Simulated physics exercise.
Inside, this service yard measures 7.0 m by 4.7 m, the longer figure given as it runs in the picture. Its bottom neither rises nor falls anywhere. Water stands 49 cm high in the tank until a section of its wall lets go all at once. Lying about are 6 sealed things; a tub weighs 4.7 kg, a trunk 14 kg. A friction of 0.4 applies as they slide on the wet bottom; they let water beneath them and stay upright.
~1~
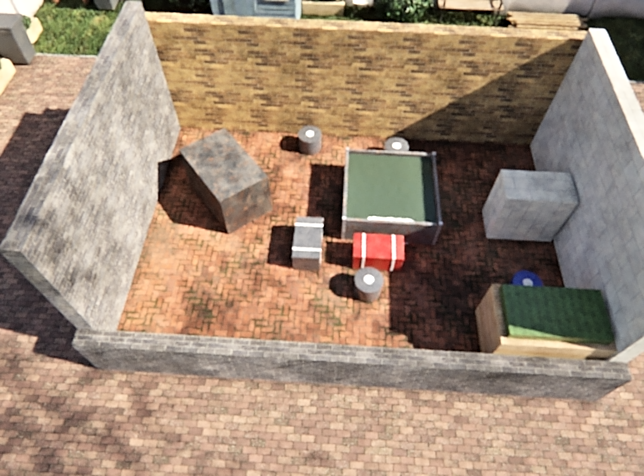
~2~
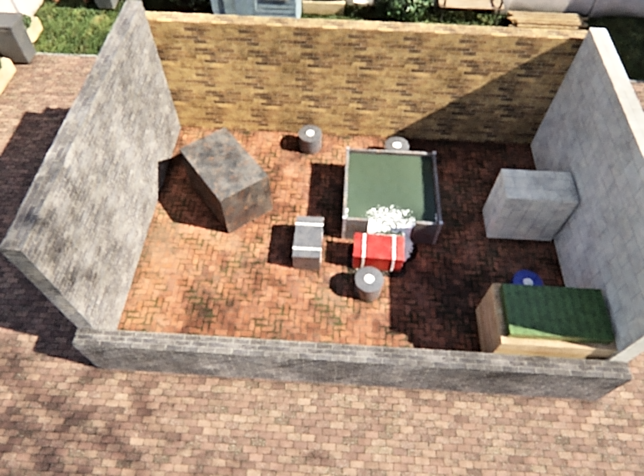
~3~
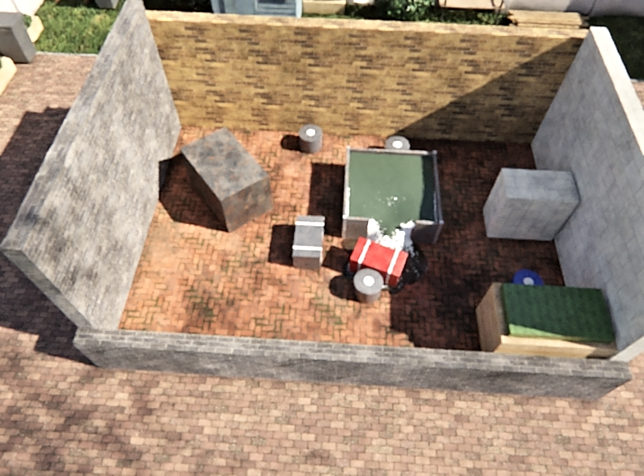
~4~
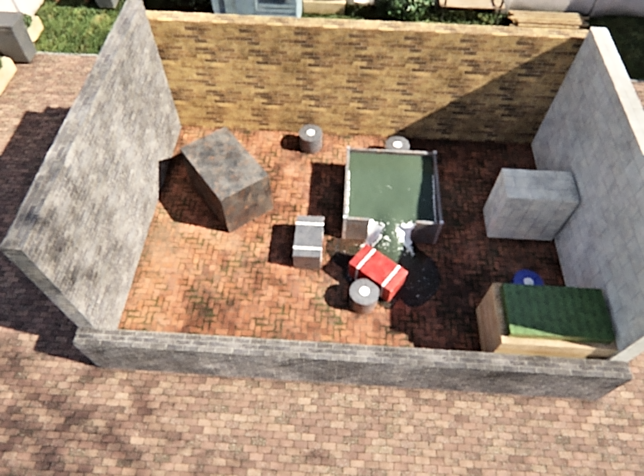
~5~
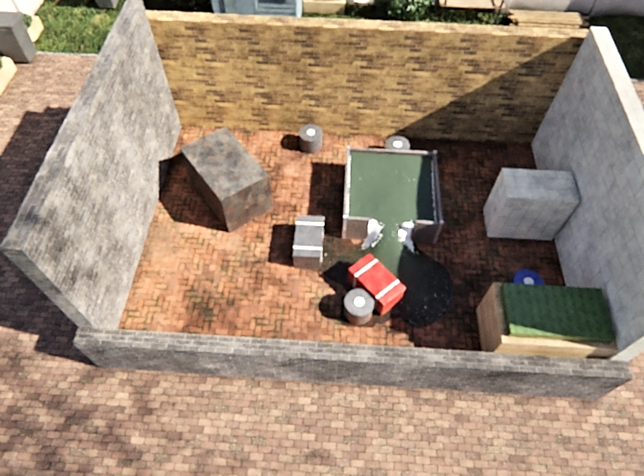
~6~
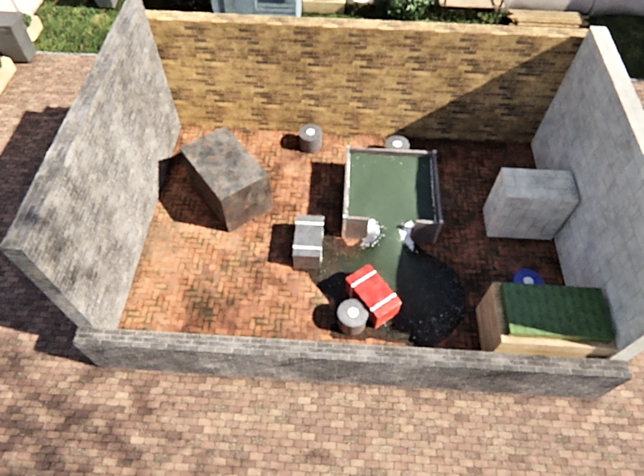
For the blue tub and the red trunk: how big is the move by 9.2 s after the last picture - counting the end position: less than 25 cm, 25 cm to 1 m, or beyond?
Final positions: The blue tub lands far from its start, the red trunk lands far from its start.
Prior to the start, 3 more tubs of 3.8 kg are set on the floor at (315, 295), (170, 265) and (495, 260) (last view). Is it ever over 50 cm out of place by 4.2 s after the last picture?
One by one: Beyond the mark, beyond the mark, beyond the mark.
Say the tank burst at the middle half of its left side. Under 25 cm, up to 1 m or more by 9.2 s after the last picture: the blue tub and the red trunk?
Under that change the blue tub would sit tight and the red trunk would sit tight.
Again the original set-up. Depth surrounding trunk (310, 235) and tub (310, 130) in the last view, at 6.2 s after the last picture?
First about 2 cm, second about 0 cm.
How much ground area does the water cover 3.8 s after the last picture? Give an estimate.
I'd estimate close to 17 m2.
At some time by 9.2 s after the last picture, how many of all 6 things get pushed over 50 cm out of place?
That makes 3.
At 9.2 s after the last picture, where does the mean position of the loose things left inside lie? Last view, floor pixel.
Centred roughly on (330, 192).
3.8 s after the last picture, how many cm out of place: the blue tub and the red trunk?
I'd guess about 30 cm and 250 cm by that point.
Then, 1.2 s after the last picture the blue tub is near (528, 281), 0.0 m from its start, aground; the red trunk is near (320, 318), 1.6 m from its start, aground; 1 afloat.
Then, 3.8 s after the last picture the blue tub is near (543, 277), 0.3 m from its start, aground; the red trunk is near (225, 255), 2.5 m from its start, aground; 1 afloat.
Then, 6.2 s after the last picture the blue tub is near (491, 270), 0.6 m from its start, afloat; the red trunk is near (225, 255), 2.5 m from its start, aground; 1 afloat.
Then, 9.2 s after the last picture the blue tub is near (473, 184), 2.0 m from its start, aground; the red trunk is near (211, 248), 2.7 m from its start, afloat; 2 afloat.
